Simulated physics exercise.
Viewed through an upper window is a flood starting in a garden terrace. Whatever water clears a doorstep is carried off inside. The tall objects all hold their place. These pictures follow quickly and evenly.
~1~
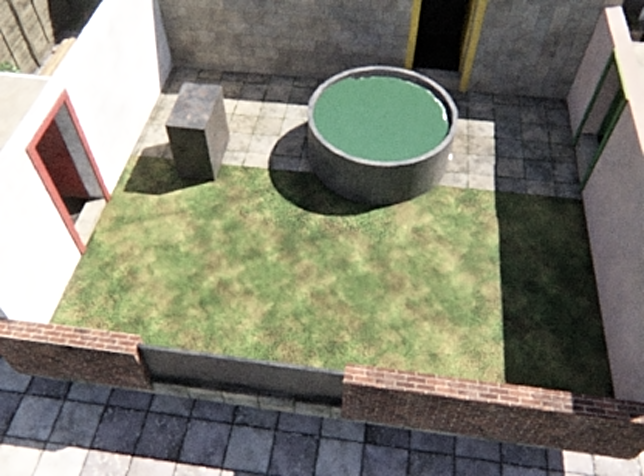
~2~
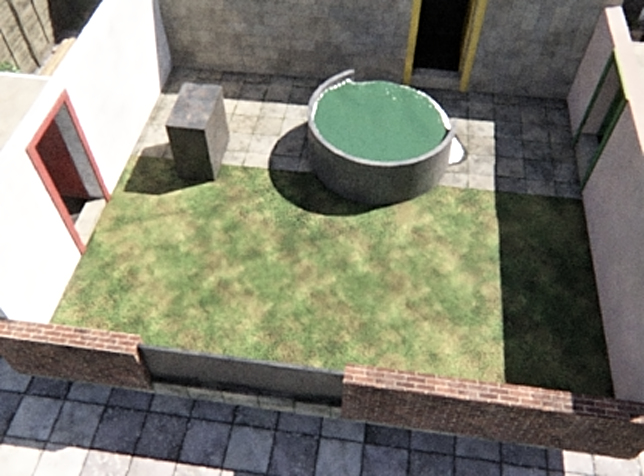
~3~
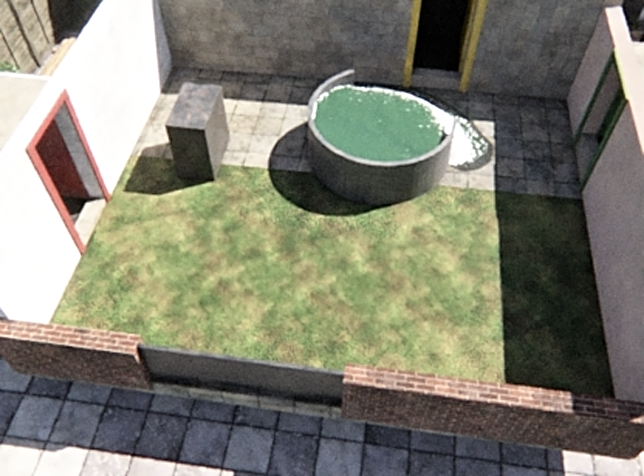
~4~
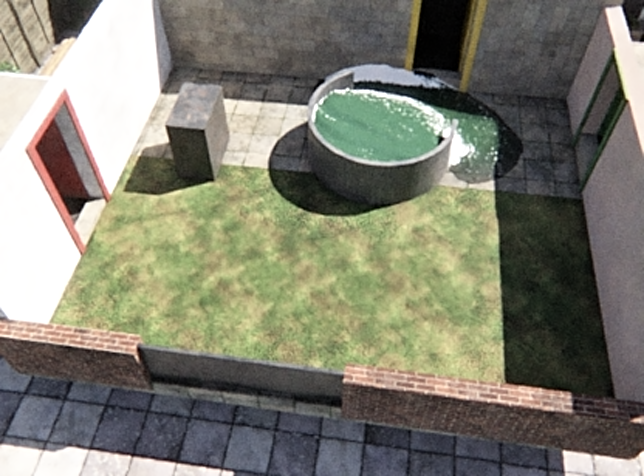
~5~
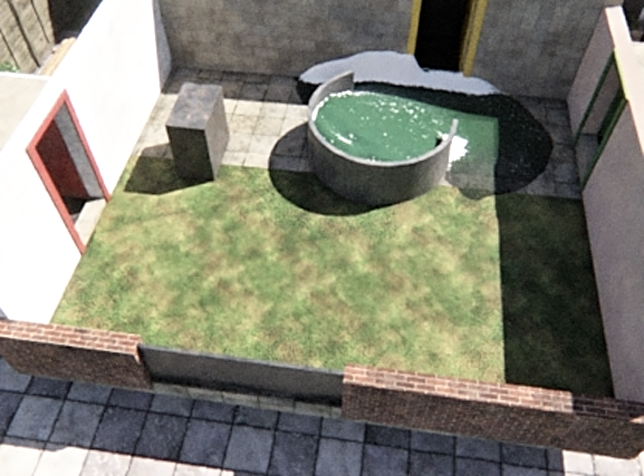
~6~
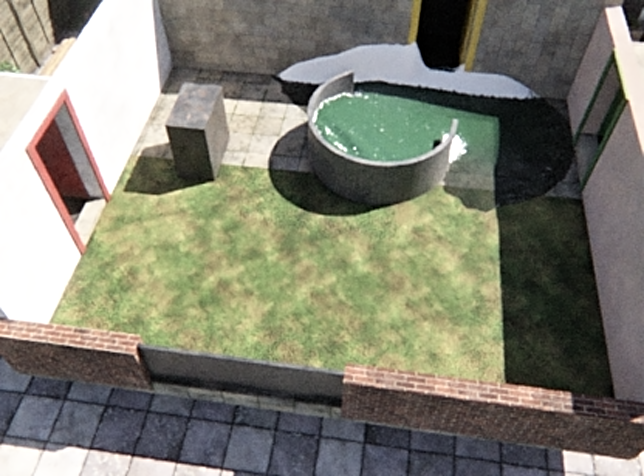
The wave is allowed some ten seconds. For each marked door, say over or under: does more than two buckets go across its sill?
The yellow door will top two buckets; the green door will not top two buckets; the red door will not top two buckets.
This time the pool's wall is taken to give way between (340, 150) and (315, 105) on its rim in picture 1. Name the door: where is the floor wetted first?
It would be the door marked red.
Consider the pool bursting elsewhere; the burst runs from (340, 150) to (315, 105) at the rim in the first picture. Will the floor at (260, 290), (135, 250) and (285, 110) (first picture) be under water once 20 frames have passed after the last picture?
First soaked, second soaked, third soaked.
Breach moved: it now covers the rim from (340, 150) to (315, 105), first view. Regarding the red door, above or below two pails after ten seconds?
As I see it, the red door tops the mark.
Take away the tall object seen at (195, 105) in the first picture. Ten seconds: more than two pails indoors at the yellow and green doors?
Taking them in turn, the yellow door overshoots and the green door falls short.
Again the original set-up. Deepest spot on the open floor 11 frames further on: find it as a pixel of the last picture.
I would choose the pixel (555, 100).
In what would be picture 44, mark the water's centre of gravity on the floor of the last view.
I'd point to (380, 202).
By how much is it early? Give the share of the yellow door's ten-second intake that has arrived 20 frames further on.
I make it 100 per cent.
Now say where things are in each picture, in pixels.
The first picture shows still water in the round pool at (382, 116).
In the second picture, the front is at a hidden place, out from the gap on the round pool's far side.
In the third picture, the front is at a hidden place, out from the gap on the round pool's far side.
In the fourth picture, the front is at (324, 80), out from the gap on the round pool's far side.
In the fifth picture, the front is at (298, 78), out from the gap on the round pool's far side.
In the sixth picture, the front is at (276, 76), out from the gap on the round pool's far side.
A moment on, water covers 25 % of the floor; the yellow door over two buckets in, the green door wet at the sill, nothing in, the red door not reached.
Next, water covers 35 % of the floor; the yellow door far over two buckets in, the green door wet at the sill, nothing in, the red door not reached.
Then, water covers 60 % of the floor; the yellow door far over two buckets in, the green door wet at the sill, nothing in, the red door wet at the sill, nothing in.
Later, water covers 90 % of the floor; the yellow door far over two buckets in, the green door wet at the sill, nothing in, the red door wet at the sill, nothing in.
In the end, water covers 100 % of the floor; the yellow door far over two buckets in, the green door wet at the sill, nothing in, the red door wet at the sill, nothing in.
